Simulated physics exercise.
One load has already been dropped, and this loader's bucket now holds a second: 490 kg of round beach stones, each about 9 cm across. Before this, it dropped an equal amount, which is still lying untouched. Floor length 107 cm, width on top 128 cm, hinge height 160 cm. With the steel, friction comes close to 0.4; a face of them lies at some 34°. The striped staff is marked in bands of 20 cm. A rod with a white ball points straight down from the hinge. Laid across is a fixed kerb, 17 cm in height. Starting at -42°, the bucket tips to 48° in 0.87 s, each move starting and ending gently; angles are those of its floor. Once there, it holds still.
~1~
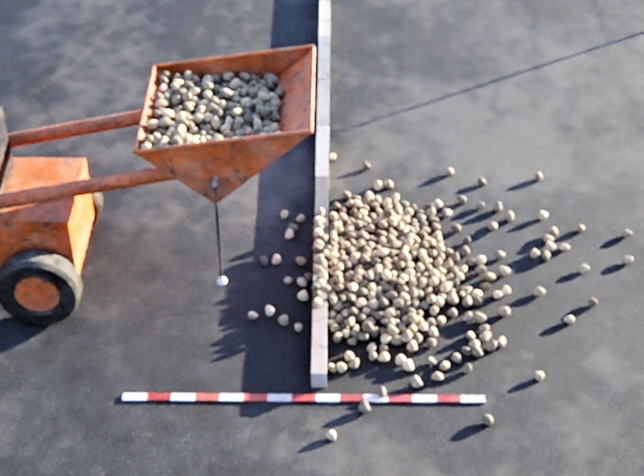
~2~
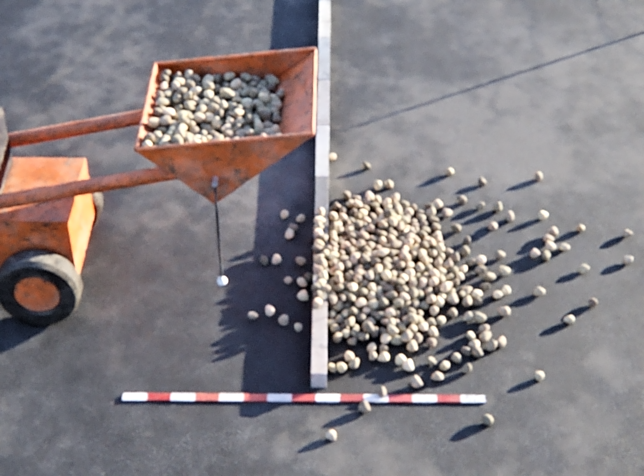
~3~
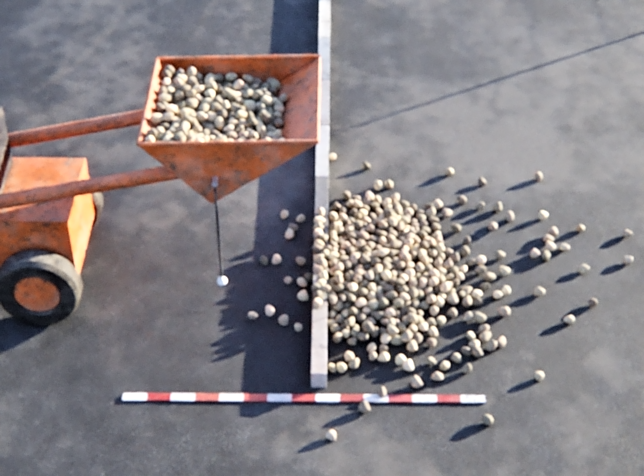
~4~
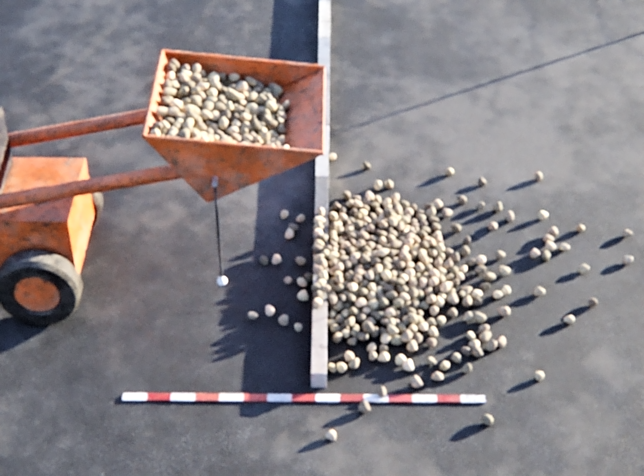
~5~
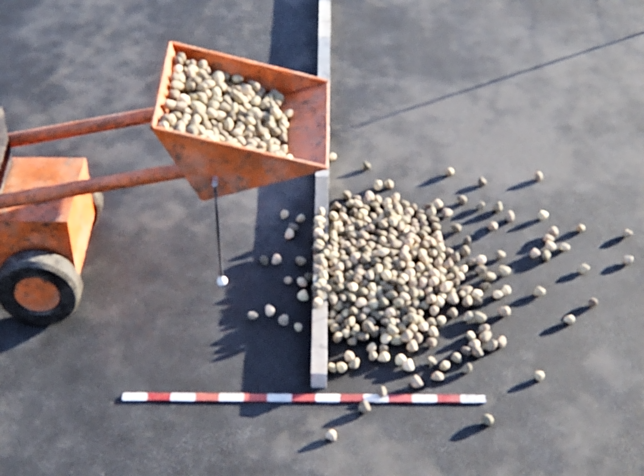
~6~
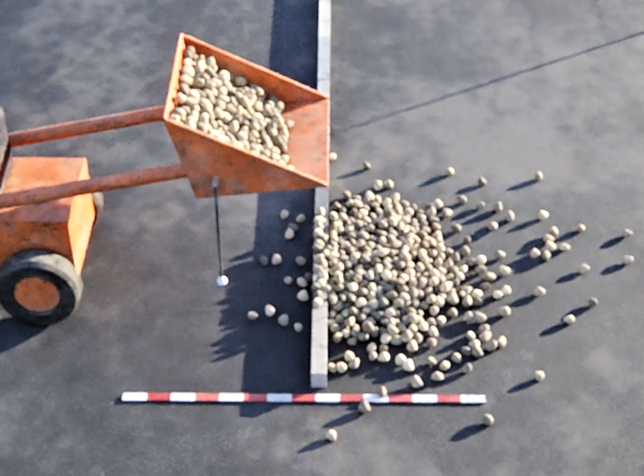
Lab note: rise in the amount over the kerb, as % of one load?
Approximately 70 %.
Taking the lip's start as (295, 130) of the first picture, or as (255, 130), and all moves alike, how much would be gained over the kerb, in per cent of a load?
The first would add some 45 per cent and the second some 10 per cent.
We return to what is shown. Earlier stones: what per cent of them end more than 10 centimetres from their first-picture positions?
Roughly 25 percent.
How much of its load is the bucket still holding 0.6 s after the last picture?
Around 65 per cent of the load is still inside.
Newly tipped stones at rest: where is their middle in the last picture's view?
Their centre ends up near (350, 264).
Then, 0.3 s after the last picture the floor is at 34°; in per cent of one load, 100 in the bucket, 6 on this side of the kerb, 93 over the kerb; the foremost stones are at (587, 261).
Then, 0.6 s after the last picture the floor is at 48°; in per cent of one load, 66 in the bucket, 40 on this side of the kerb, 94 over the kerb; the foremost stones are at (587, 261).
Then, 1.0 s after the last picture the floor is at 48°; in per cent of one load, 6 in the bucket, 51 on this side of the kerb, 143 over the kerb; the foremost stones are at (587, 261).
Then, 3.8 s after the last picture the floor is at 48°; in per cent of one load, 0 in the bucket, 36 on this side of the kerb, 164 over the kerb; the foremost stones are at (591, 263). Net gain over the kerb, 70.
